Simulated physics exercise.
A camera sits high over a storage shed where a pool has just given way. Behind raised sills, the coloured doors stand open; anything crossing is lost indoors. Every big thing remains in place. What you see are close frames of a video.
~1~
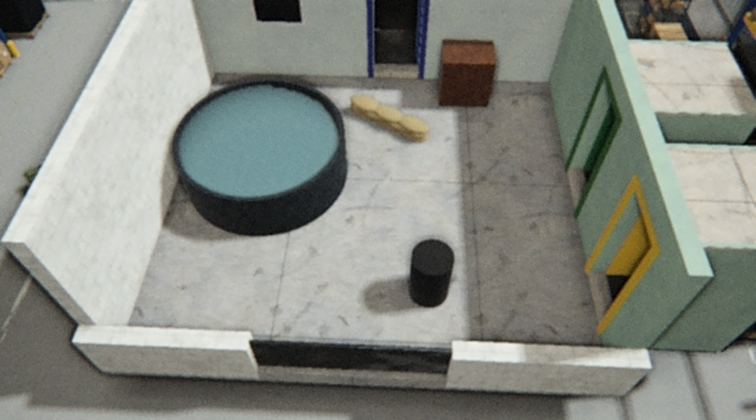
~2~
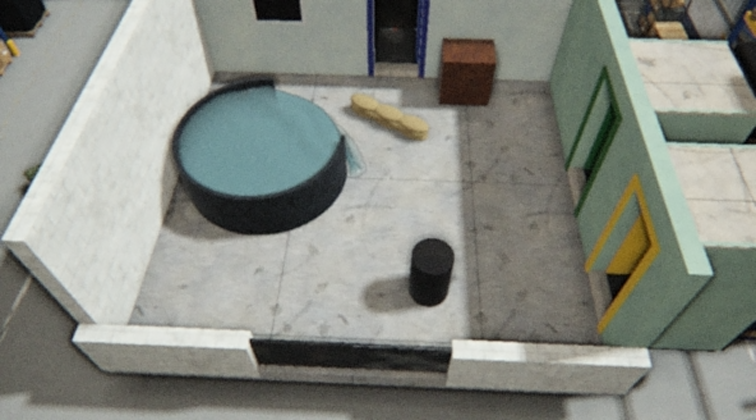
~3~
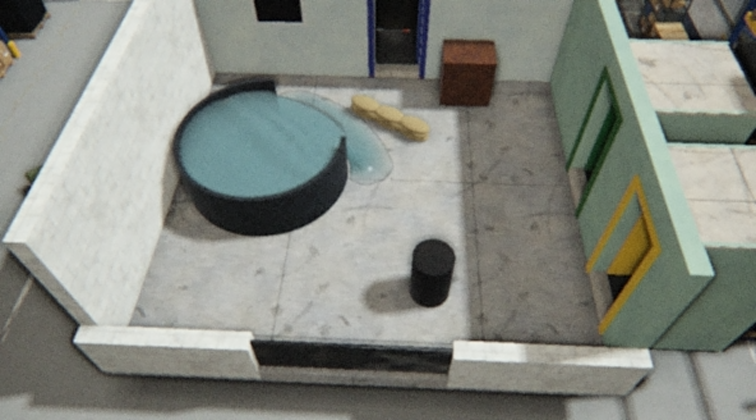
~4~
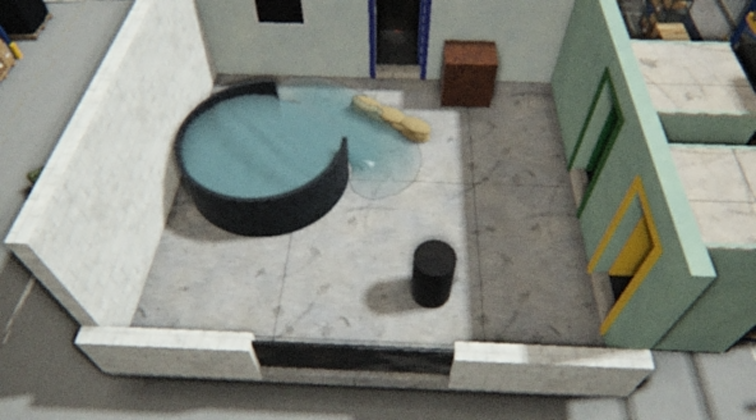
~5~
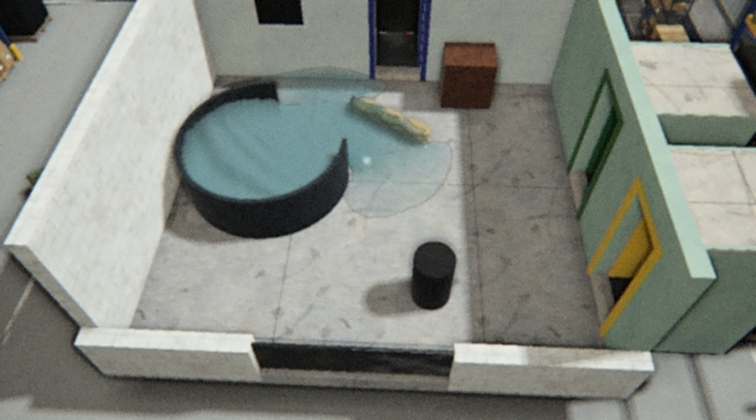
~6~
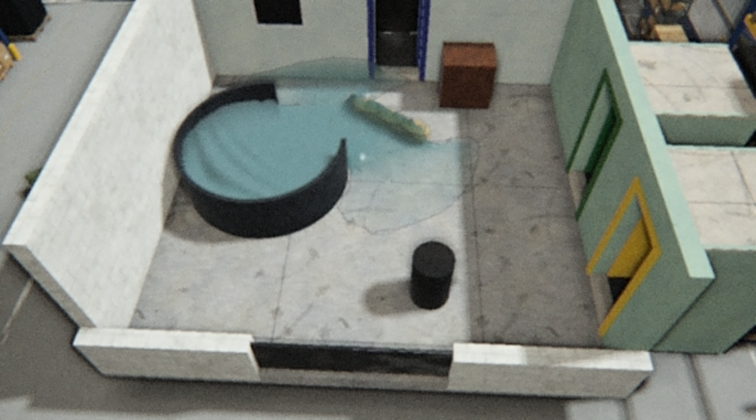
Water pouring through a gap in a round dark pool's far side, spreading across the pale floor and around a lumpy yellowish object.
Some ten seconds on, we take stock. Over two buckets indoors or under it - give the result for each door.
Outcome: The yellow door will go over two buckets. The blue door will go over two buckets. The green door will go over two buckets.
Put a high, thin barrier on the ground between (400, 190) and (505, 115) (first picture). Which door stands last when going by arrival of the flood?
Last: The yellow door.
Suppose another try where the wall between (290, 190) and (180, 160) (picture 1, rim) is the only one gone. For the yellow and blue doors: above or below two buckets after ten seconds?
As I see it, the yellow door tops the mark and the blue door stays short of it.
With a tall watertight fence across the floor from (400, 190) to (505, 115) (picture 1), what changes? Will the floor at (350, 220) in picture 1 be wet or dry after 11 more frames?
There: Awash.
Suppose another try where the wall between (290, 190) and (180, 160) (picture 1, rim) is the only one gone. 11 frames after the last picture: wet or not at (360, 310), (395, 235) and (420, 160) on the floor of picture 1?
Respectively: Drenched, parched and parched.
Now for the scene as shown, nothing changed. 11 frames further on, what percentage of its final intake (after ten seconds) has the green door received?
Approximately 15 in a hundred, I reckon.
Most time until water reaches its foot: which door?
That's the door marked yellow.
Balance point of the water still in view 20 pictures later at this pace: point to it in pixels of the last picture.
Roughly at (363, 160).
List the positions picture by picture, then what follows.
In the first frame, still water in the pool at (260, 137).
In the second frame, water pours out on the pool's far side and has run to a hidden place.
In the third frame, the front is at a hidden place, out from the gap on the pool's far side.
In the fourth frame, the front is at (408, 181), out from the gap on the pool's far side.
In the fifth frame, the front is at (446, 168), out from the gap on the pool's far side.
In the sixth frame, the front is at (474, 150), out from the gap on the pool's far side.
A moment on, water covers 40 % of the floor; the yellow door not reached, the blue door under two buckets in, the green door wet at the sill, nothing in.
Next, water covers 60 % of the floor; the yellow door wet at the sill, nothing in, the blue door over two buckets in, the green door over two buckets in.
Then, water covers 75 % of the floor; the yellow door under two buckets in, the blue door far over two buckets in, the green door far over two buckets in.
Later, water covers 95 % of the floor; the yellow door far over two buckets in, the blue door far over two buckets in, the green door far over two buckets in.
In the end, water covers 95 % of the floor; the yellow door far over two buckets in, the blue door far over two buckets in, the green door far over two buckets in.
